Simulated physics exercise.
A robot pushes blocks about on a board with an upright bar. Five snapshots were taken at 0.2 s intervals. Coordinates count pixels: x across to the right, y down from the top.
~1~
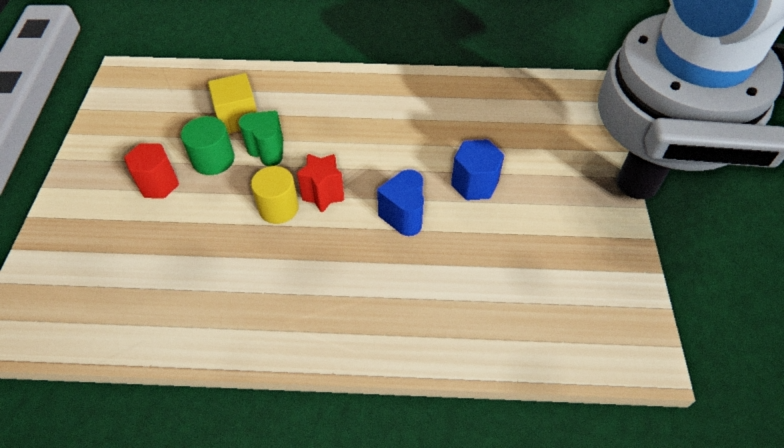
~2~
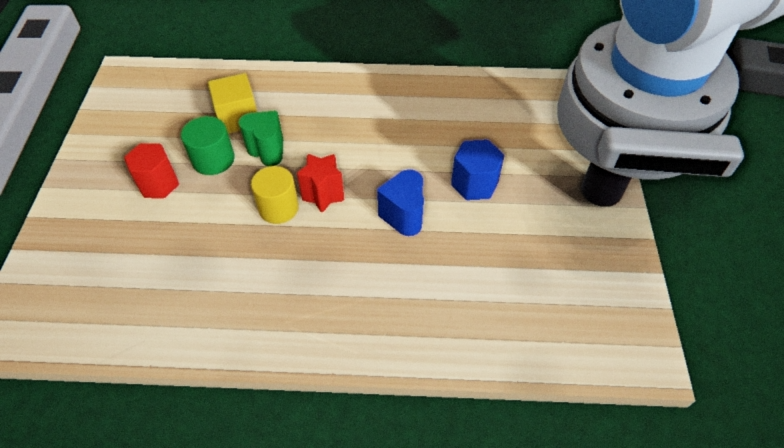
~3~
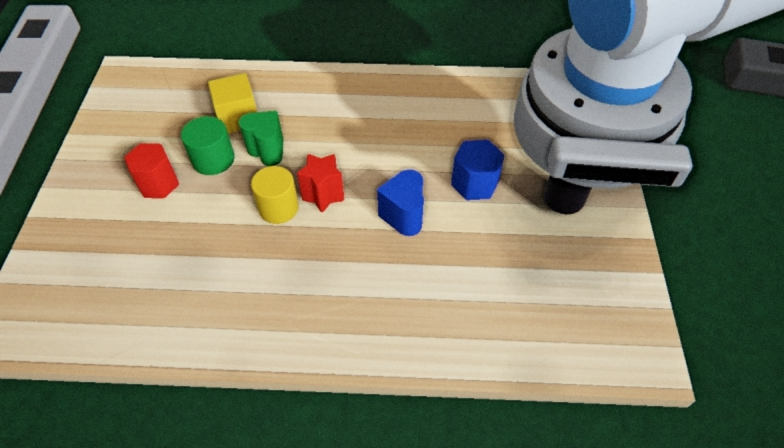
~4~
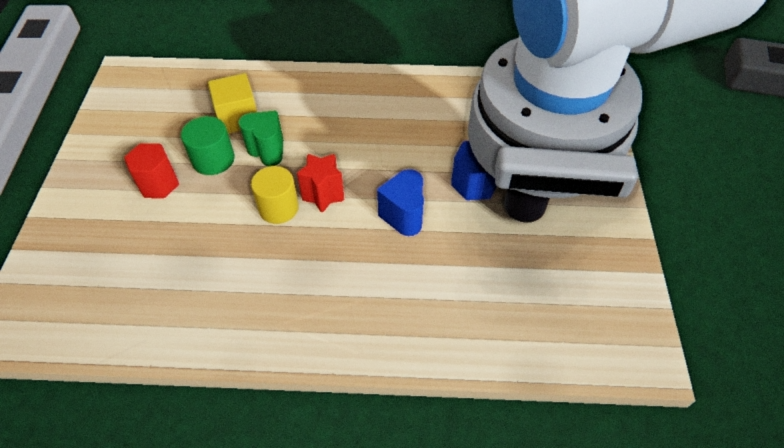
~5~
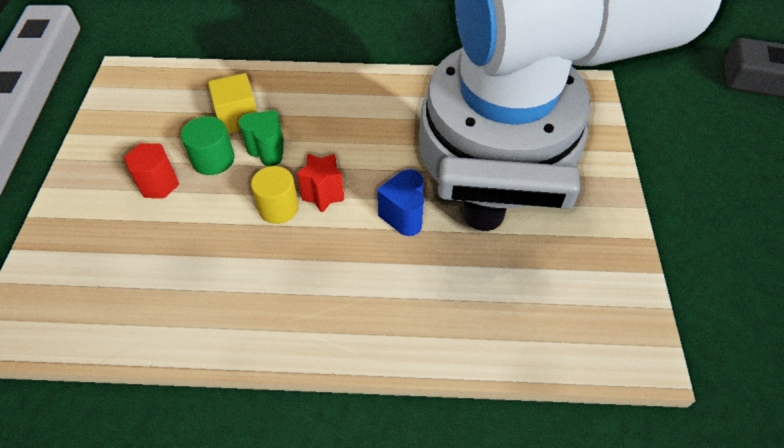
The footage shows a robot arm with a dark upright bar moving steadily left over the right side of a striped wooden board, passing in front of a blue block, while the visible red, green, yellow and blue blocks stay still.
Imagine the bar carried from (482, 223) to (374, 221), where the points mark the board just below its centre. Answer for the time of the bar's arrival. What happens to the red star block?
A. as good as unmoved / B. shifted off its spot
The answer is B.
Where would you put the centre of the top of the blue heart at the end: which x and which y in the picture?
Roughly at (338, 183).
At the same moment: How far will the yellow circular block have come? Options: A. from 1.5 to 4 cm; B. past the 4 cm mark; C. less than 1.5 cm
The answer is C.
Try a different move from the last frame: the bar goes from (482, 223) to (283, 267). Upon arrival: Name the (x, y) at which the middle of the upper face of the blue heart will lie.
In the picture, it is at (376, 186).
The first path, step by step. One third of the way, bar at (445, 215); nothing pushed yet.
Two thirds of the way, bar at (408, 214); blue heart at (373, 184), turned 20° clockwise.
At the end, bar at (373, 214); yellow circular block in place; red star block at (309, 163); blue heart at (338, 183), turned 25° clockwise; blue six-sided block in place.
